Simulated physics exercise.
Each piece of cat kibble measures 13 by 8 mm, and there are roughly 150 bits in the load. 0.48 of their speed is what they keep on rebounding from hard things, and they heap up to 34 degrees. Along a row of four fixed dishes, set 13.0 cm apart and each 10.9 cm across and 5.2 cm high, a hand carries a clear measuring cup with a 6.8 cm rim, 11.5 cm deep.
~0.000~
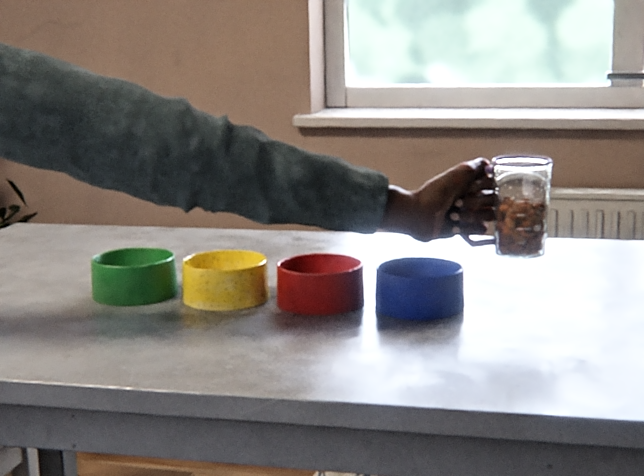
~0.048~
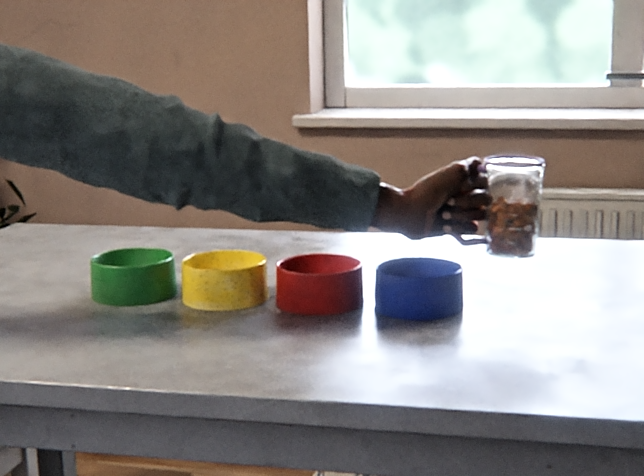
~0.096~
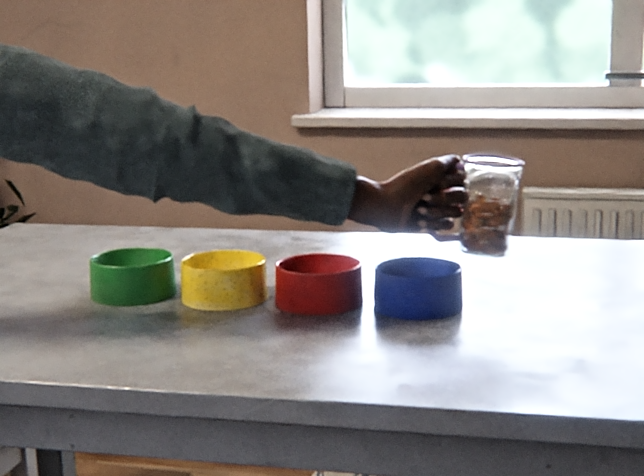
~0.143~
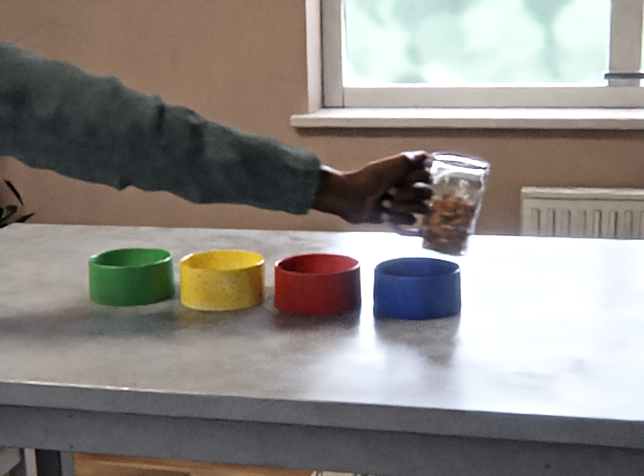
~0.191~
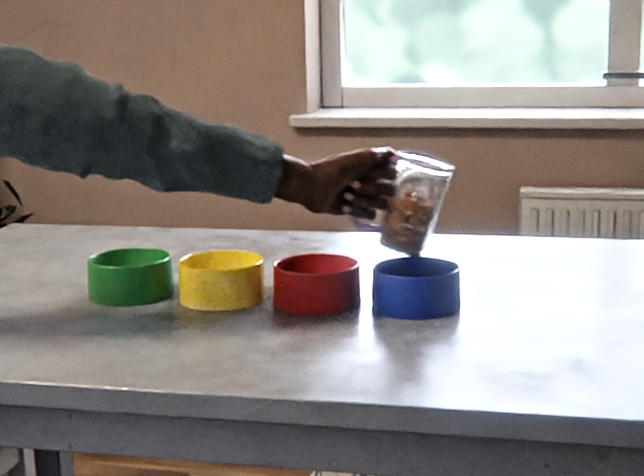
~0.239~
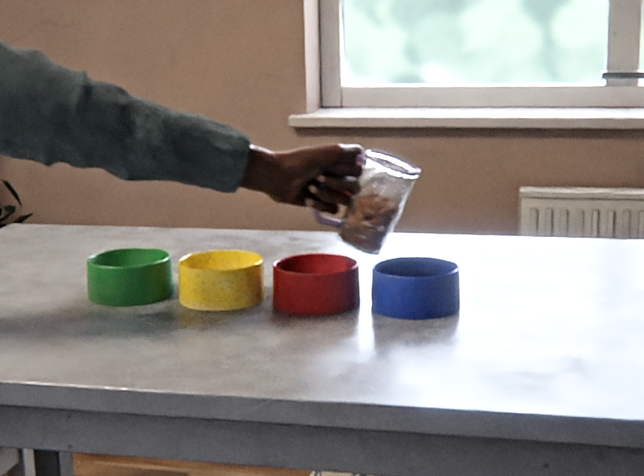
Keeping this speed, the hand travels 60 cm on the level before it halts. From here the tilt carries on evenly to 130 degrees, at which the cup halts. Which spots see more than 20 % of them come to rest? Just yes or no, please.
In short: Red dish no, blue dish no, green dish yes, yellow dish no, counter no.
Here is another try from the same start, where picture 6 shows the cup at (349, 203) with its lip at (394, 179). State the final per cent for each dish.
The red dish keeps 0, the blue one 0, the green one 100 and the yellow one 0.
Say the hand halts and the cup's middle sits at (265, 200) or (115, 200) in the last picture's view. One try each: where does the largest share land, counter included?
Try 1 - red; try 2 - green.
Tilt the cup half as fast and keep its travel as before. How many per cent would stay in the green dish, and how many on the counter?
Then green ends at 100 and the counter at 0.
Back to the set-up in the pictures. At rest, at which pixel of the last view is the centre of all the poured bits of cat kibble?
Near (125, 282).
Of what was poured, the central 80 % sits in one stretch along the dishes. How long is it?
6 cm, roughly.
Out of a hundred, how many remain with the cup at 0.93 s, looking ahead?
Around 100 percent.
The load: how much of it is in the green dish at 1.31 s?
By that moment it's near 90 percent.
After 0.66 s, tilt 75 degrees; cup holds 100 %.
Then, at 0.93 s, tilt 108 degrees; cup holds 100 %.
Then, at 1.31 s, tilt 130 degrees; cup holds 10 %, green 90 %.
At rest (1.9 s), red 0 %, blue 0 %, green 100 %, yellow 0 %, counter 0 %.
